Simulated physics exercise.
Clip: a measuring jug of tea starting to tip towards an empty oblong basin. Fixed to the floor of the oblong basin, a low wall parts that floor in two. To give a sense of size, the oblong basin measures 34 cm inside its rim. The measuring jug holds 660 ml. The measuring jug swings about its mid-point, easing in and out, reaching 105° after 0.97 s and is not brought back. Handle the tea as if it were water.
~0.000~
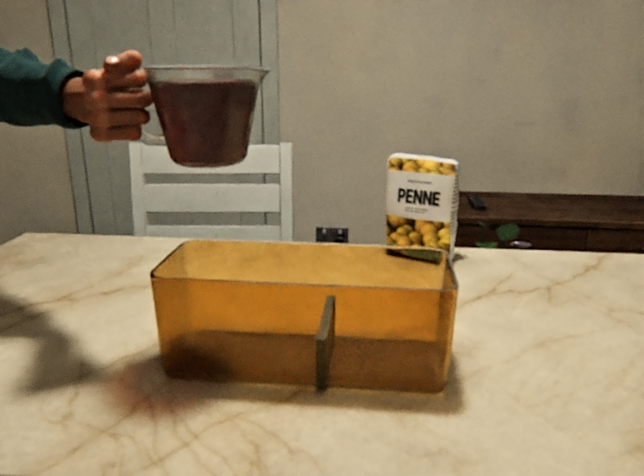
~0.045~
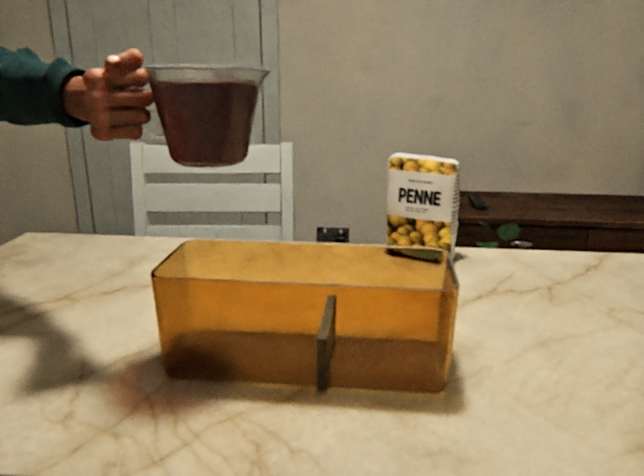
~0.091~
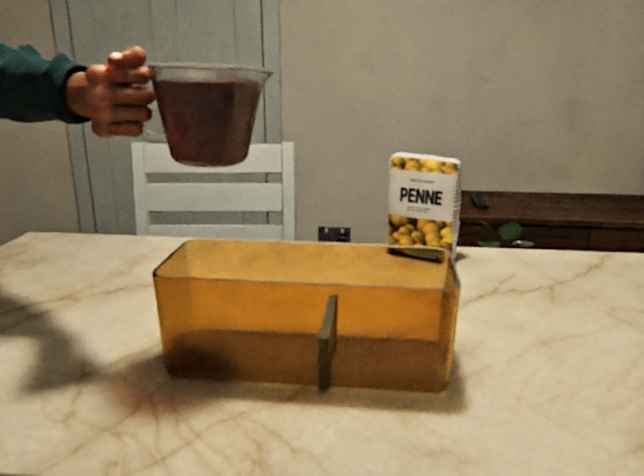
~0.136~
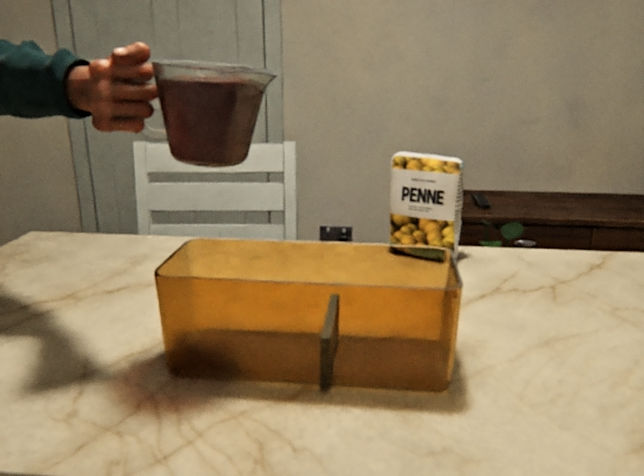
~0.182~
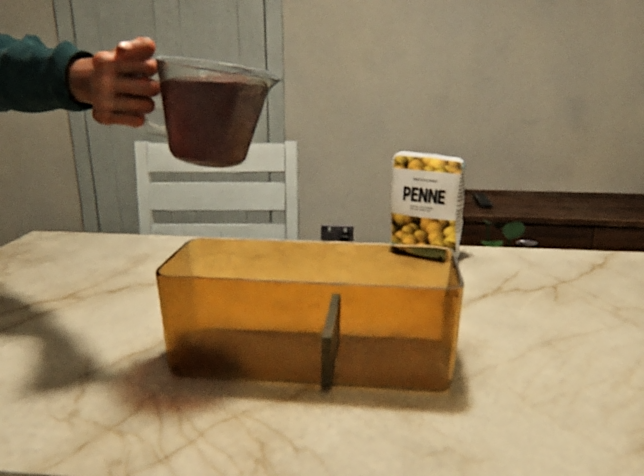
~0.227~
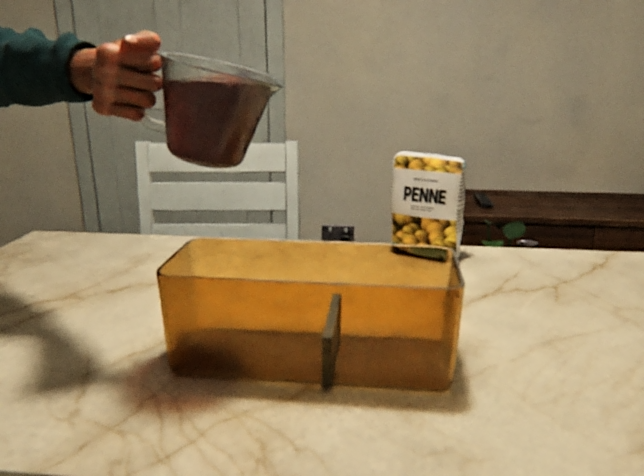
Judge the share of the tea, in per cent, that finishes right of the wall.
61 percent, roughly.
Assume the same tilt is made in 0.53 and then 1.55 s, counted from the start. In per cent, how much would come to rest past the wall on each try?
Try 1: 35 %; try 2: 75 %.
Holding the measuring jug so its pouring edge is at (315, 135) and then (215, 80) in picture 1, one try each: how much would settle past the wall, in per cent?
First 90, then 5 per cent.
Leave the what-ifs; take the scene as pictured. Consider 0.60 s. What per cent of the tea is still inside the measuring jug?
62 %.
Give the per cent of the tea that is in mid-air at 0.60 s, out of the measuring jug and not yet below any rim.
Around 28 in a hundred.
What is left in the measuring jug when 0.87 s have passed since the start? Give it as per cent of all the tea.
About 9 per cent.
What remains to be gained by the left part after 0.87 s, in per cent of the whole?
Near 20 percent, give or take.
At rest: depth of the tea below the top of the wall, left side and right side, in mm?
About 48 mm on the left, about 36 mm on the right.
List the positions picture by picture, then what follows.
The first picture shows tilt 0°; pouring edge (269, 69); surface from (158, 81) to (257, 82); the oblong basin's rim runs from (168, 258) to (452, 269); the wall's top is at (327, 316).
The second picture shows tilt 1°; pouring edge (271, 70); surface from (158, 81) to (258, 83).
The third picture shows tilt 2°; pouring edge (273, 71); surface from (161, 80) to (260, 83).
The fourth picture shows tilt 5°; pouring edge (277, 74); surface from (165, 79) to (264, 83).
The fifth picture shows tilt 9°; pouring edge (281, 79); surface from (168, 79) to (269, 85).
The sixth picture shows tilt 14°; pouring edge (284, 85); surface from (173, 81) to (274, 85).
By 0.60 s the tilt is 72° and 62 per cent is still to pour, 1 is left of the wall and 8 right of it.
By 0.87 s the tilt is 102° and 9 per cent is still to pour, 17 is left of the wall and 56 right of it.
By 1.16 s the tilt is 105° and 0 per cent is still to pour, 38 is left of the wall and 61 right of it.
By 1.47 s the tilt is 105° and 0 per cent is still to pour, 38 is left of the wall and 61 right of it.
At rest 38 per cent lies left of the wall, 61 right of it and 1 outside.
